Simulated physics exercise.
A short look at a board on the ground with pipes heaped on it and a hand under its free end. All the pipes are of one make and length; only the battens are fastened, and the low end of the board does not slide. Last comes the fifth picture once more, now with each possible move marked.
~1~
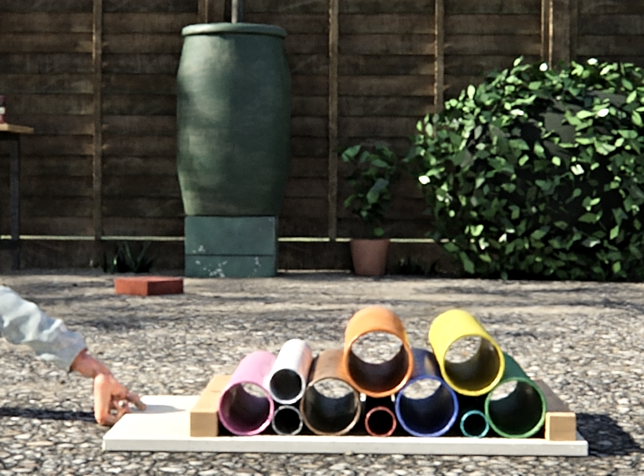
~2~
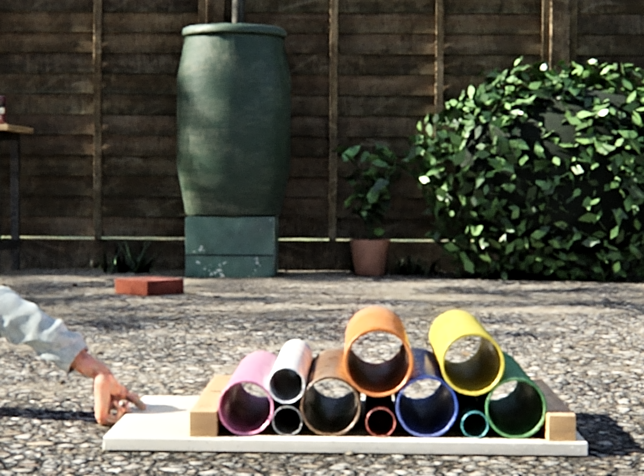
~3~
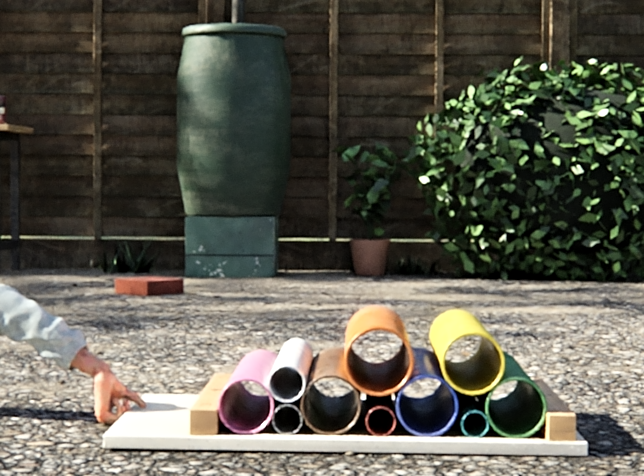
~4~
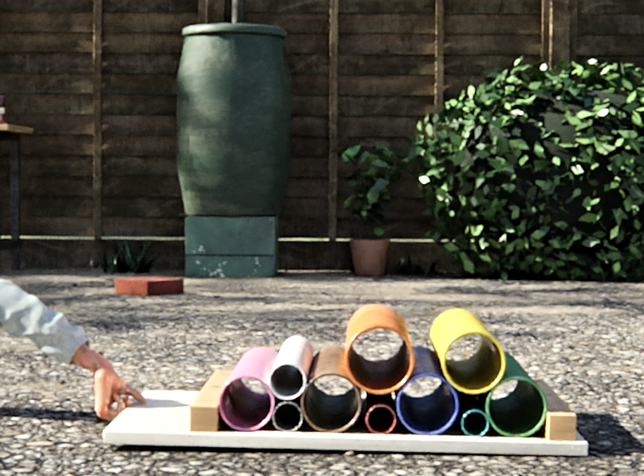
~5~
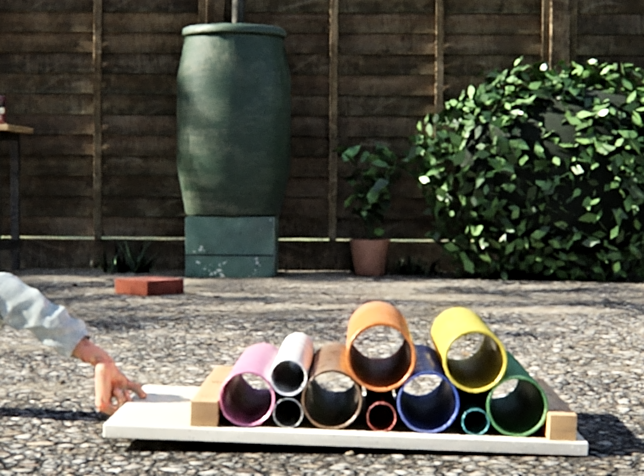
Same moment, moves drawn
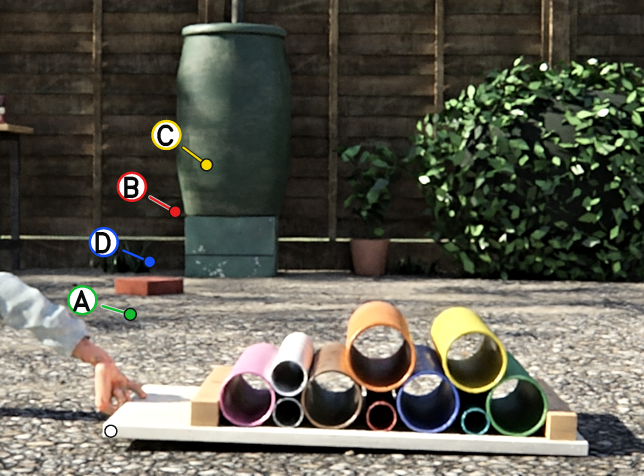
A hand at the left gripped the end of a pale board on gravelly ground and raised it very slightly, while the colourful pipes heaped between two wooden blocks stayed stacked together.
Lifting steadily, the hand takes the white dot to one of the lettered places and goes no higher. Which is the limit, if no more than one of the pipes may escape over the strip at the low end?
Raise it to C.
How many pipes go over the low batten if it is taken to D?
It comes to none.
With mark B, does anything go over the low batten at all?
No, at B.
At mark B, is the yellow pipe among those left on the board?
Yes, with B.
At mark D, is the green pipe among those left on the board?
Yes.
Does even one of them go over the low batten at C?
No.
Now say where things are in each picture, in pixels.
The first picture shows pink pipe (246, 408); grey pipe (288, 421); brown pipe (330, 407).
The second picture shows brown pipe (330, 406); red pipe (381, 422).
The third picture shows board (346, 410); pink pipe (246, 406); grey pipe (288, 420); yellow pipe (473, 363).
The fourth picture shows board (346, 408); pink pipe (246, 403); grey pipe (288, 417); turquoise pipe (475, 424).
The fifth picture shows board (346, 405); pink pipe (247, 399); grey pipe (288, 413).
On the marked copy, A at (130, 314); B at (175, 212); C at (207, 165); D at (150, 262); the white dot at (111, 431).
Taking C. A third of the way, board at 20°.
Two thirds of the way, board at 36°.
When it is over, board at 36°, none over the low batten.
As for the rest, A none over the low batten; B none over the low batten; D none over the low batten.
